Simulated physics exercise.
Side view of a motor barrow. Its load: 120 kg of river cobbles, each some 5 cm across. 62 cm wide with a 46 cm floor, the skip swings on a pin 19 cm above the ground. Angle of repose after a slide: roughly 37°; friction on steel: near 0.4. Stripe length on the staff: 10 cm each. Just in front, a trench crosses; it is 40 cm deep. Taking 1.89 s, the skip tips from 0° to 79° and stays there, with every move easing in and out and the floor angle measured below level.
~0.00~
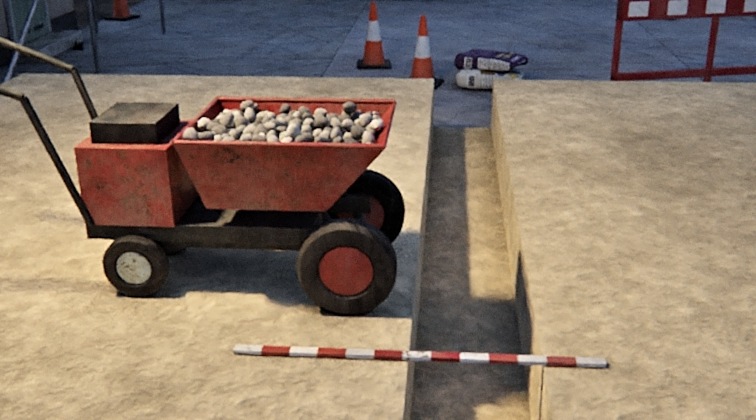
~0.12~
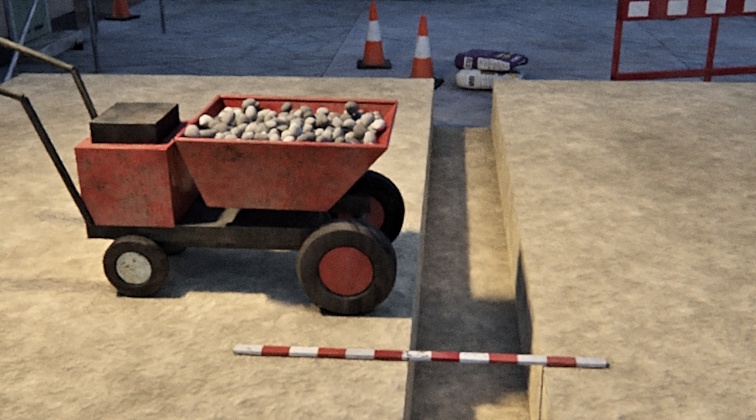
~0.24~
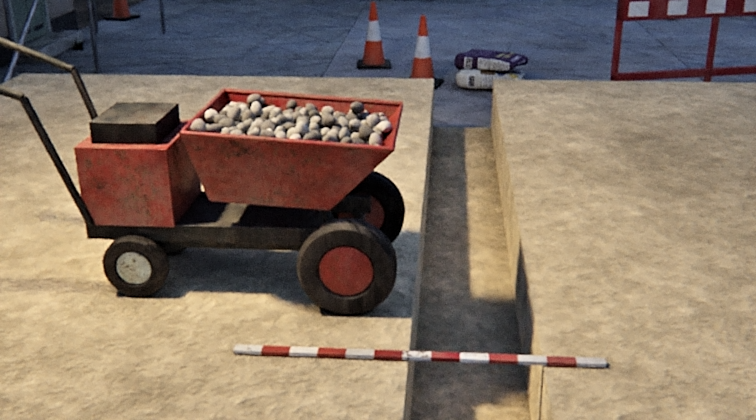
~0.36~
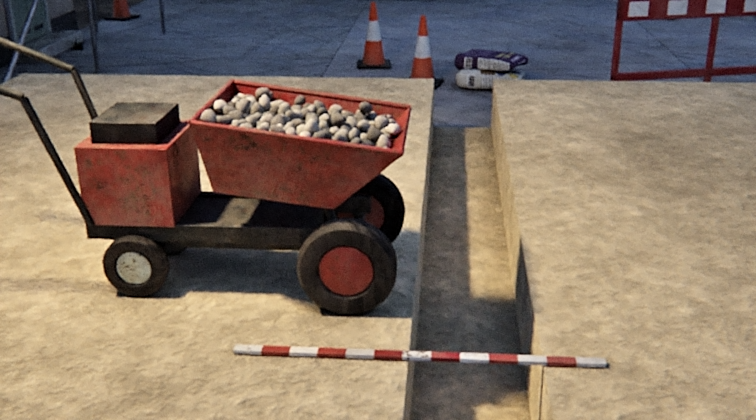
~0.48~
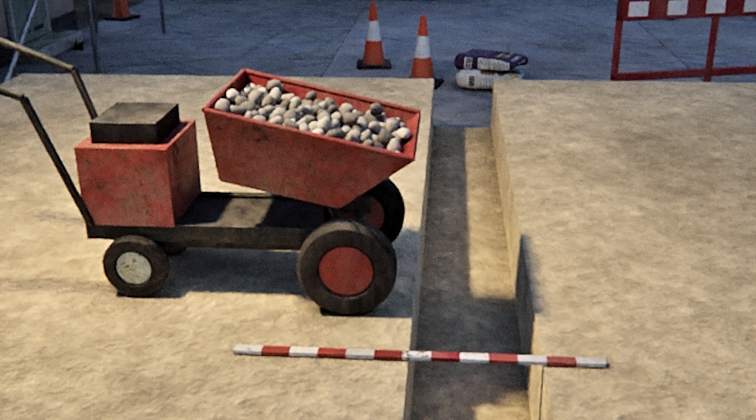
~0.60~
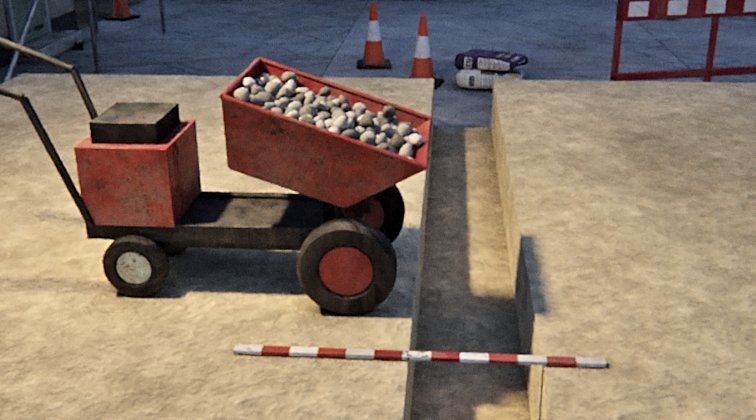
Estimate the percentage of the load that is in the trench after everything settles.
Roughly 68 per cent of the load.
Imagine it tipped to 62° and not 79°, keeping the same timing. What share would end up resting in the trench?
About 70 per cent would end up in the trench.
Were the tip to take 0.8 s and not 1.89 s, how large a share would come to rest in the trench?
It'd be some 55 per cent.
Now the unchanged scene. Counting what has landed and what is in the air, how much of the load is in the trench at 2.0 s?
Around 50 per cent of it, at that instant.
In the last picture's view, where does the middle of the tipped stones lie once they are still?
The stones end up centred near (506, 348).
After 1.4 s the floor is at 67°; 94 % in the skip, 6 % in the trench; the foremost stones are at (519, 265).
After 2.0 s the floor is at 79°; 21 % in the skip, 48 % in the trench, 31 % past the trench; the foremost stones are at (674, 279).
After 2.3 s the floor is at 79°; 2 % in the skip, 65 % in the trench, 33 % past the trench; the foremost stones are at (730, 284).
After 4.3 s the floor is at 79°; 0 % in the skip, 68 % in the trench, 32 % past the trench; the foremost stones are at (744, 283).
